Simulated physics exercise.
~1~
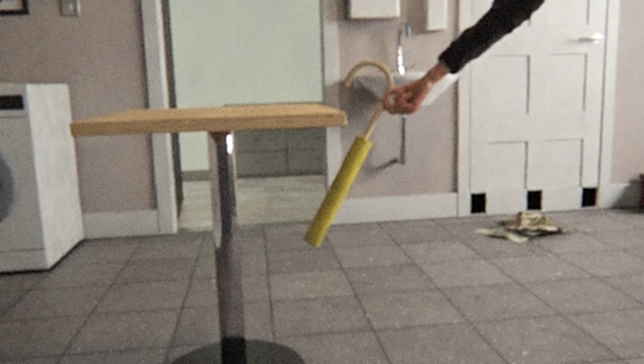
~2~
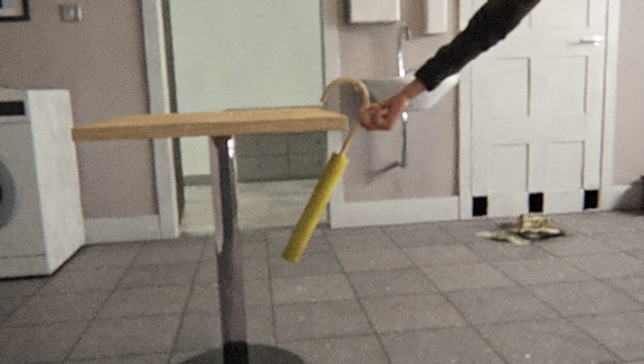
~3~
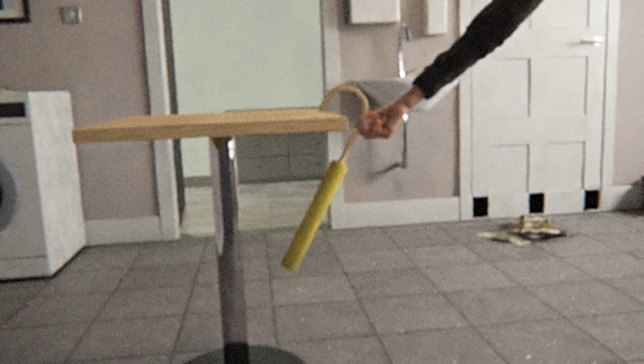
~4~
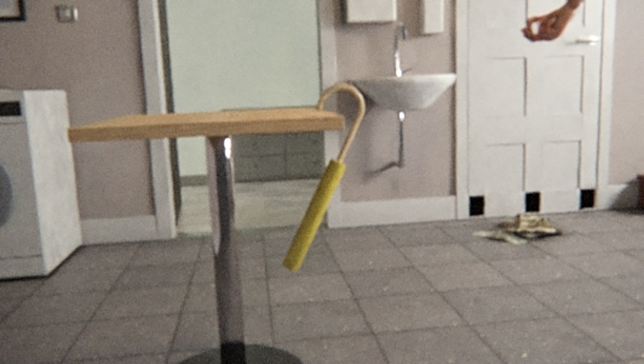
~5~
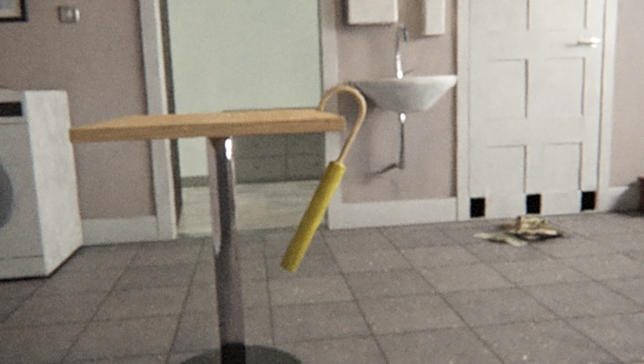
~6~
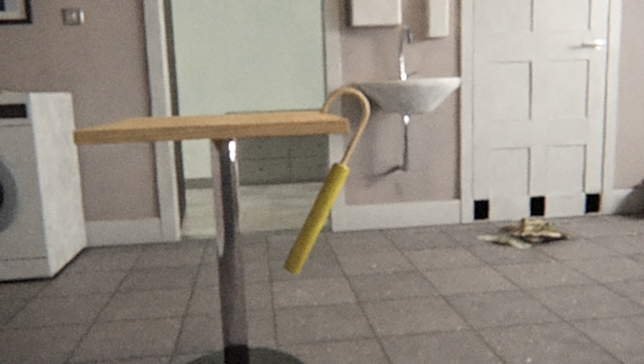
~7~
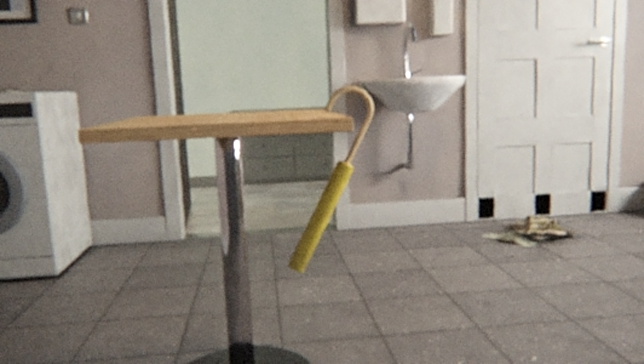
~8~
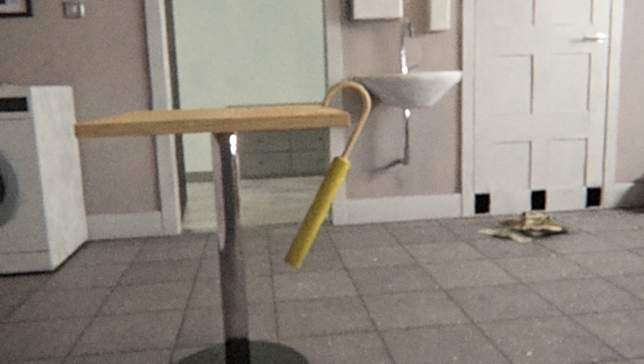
A yellow umbrella is hooked onto a table edge by a hand and stays hanging.
